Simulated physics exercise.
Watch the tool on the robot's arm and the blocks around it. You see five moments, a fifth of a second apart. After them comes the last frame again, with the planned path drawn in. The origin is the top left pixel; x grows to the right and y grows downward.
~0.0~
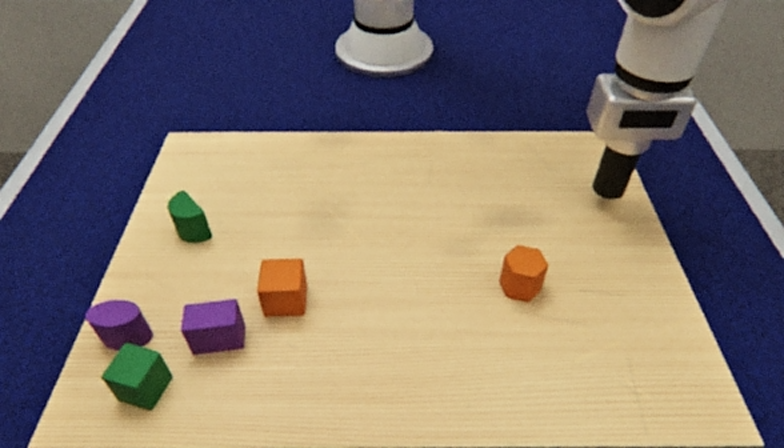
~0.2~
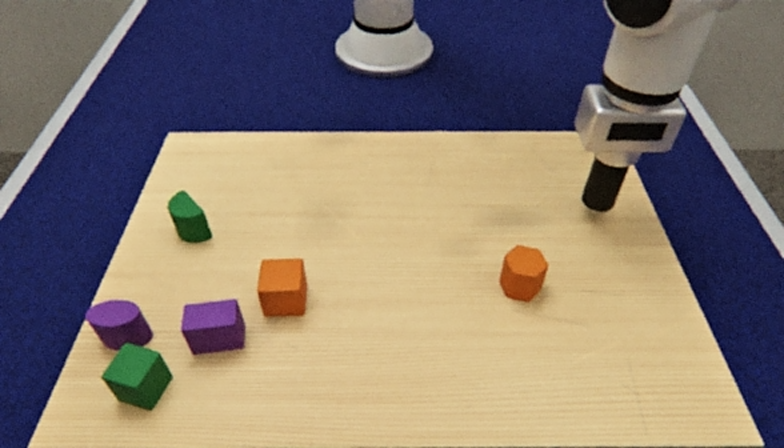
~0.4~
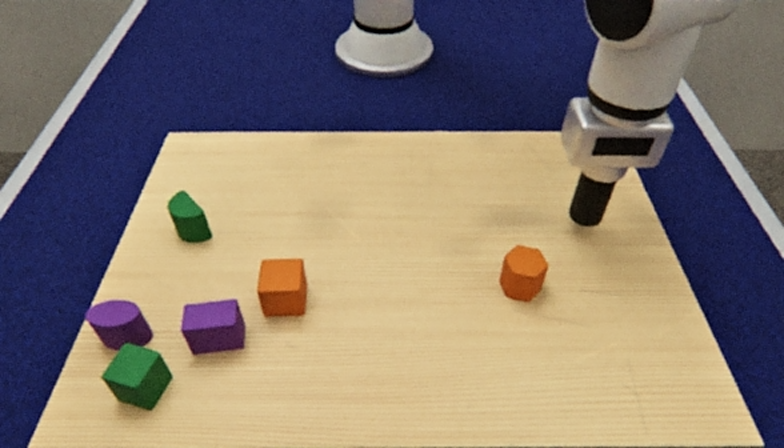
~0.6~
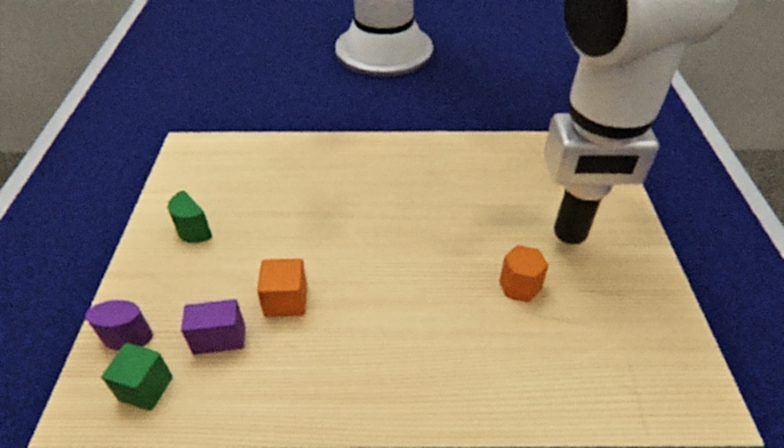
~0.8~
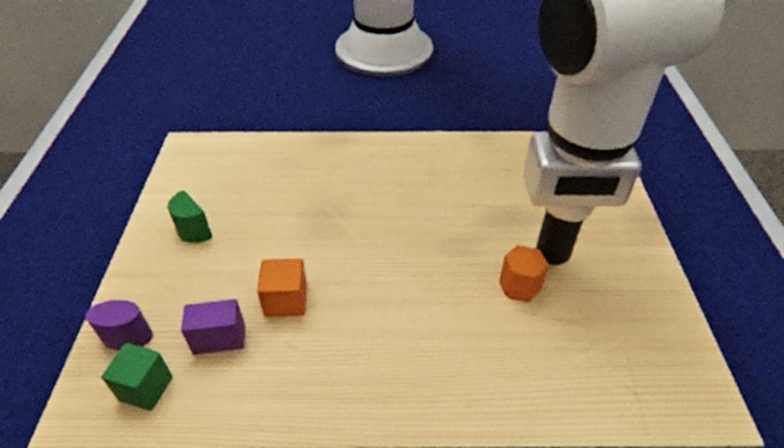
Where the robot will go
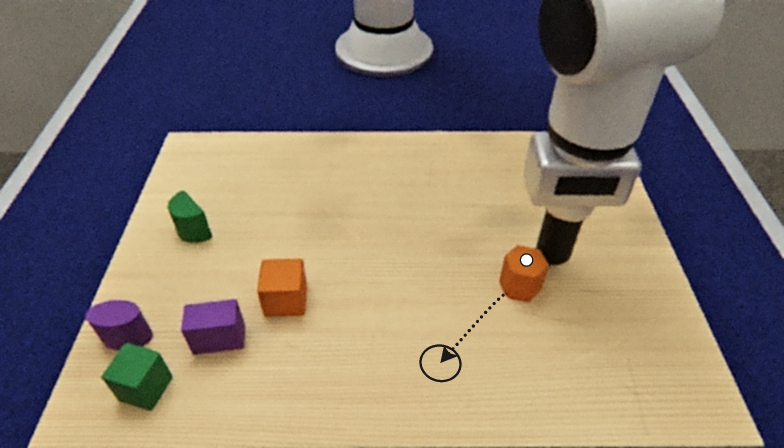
Robot arm moving its black tool down and left across a wooden board to beside an orange six-sided block.
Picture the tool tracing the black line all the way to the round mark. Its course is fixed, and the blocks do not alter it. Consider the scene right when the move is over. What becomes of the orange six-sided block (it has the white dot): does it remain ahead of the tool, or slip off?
I'd say the orange six-sided block is still out in front of the tool at the end.
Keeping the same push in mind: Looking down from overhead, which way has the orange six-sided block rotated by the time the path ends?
Viewed from above: Anti-clockwise.
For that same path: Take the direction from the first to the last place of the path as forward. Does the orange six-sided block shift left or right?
The shift goes left.
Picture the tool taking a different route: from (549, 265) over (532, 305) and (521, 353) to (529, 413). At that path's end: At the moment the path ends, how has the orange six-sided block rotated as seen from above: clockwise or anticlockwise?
It turns clockwise.
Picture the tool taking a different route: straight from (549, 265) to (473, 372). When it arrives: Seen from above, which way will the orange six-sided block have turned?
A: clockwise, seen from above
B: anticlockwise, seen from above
Choice A: Clockwise, seen from above.
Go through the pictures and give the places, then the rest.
The first frame shows tool tip (608, 189); block tops, orange six-sided block (527, 260).
The second frame shows tool (598, 201); blocks unchanged.
The third frame shows tool (585, 215); blocks unchanged.
The fourth frame shows tool (570, 232); blocks unchanged.
The fifth frame shows tool (553, 252); orange six-sided block (527, 260).
Path on the board, from (549, 265) via (510, 290) and (476, 323), ending at (440, 363); the dot is on the orange six-sided block.
What follows on the original path. One third of the way, tool (513, 278); orange six-sided block (493, 288), turned 25° anticlockwise.
Two thirds of the way, tool (478, 312); orange six-sided block (461, 328), turned 45° anticlockwise.
At the end, tool (442, 351); orange six-sided block (427, 375), turned 55° anticlockwise.
